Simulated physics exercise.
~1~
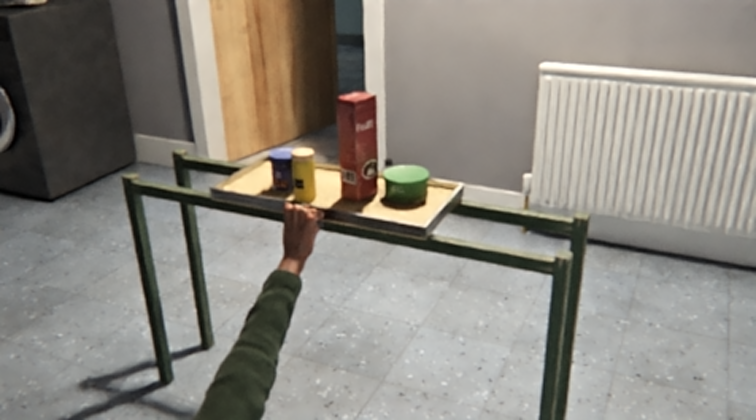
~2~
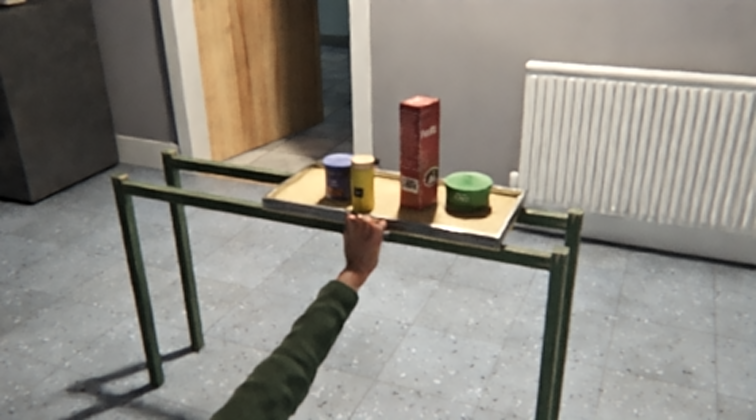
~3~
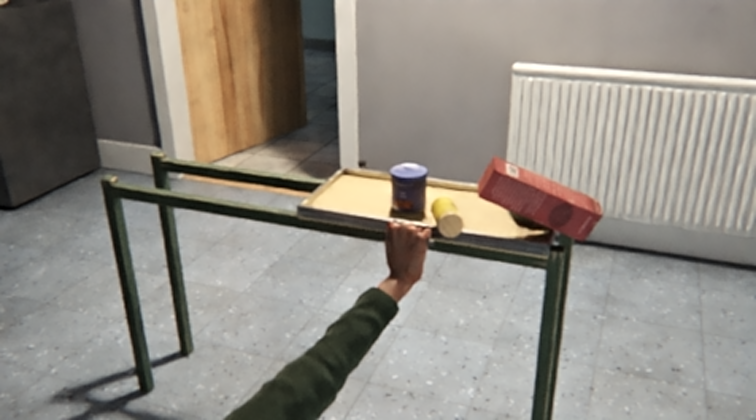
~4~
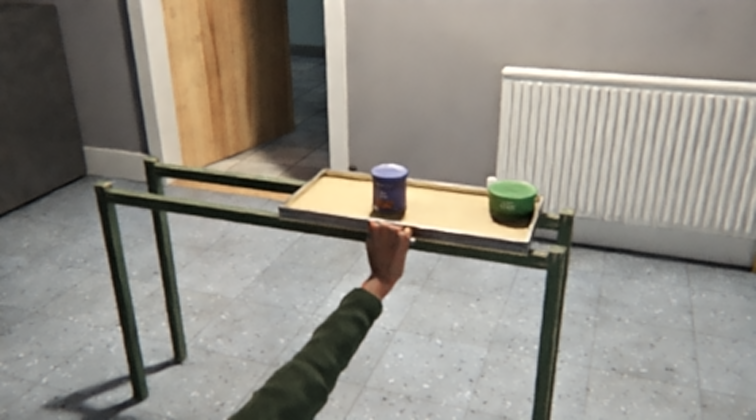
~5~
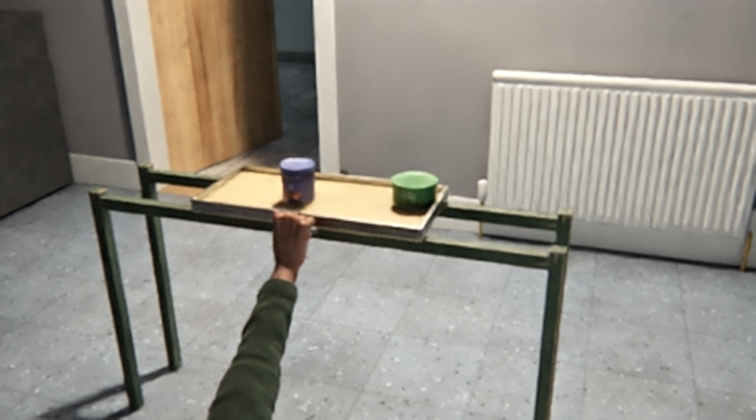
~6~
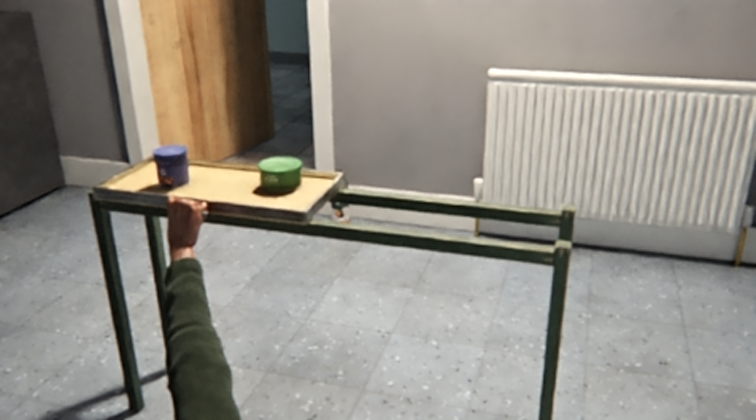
In a grey room, a hand slides a tray right, toppling two items, then left.
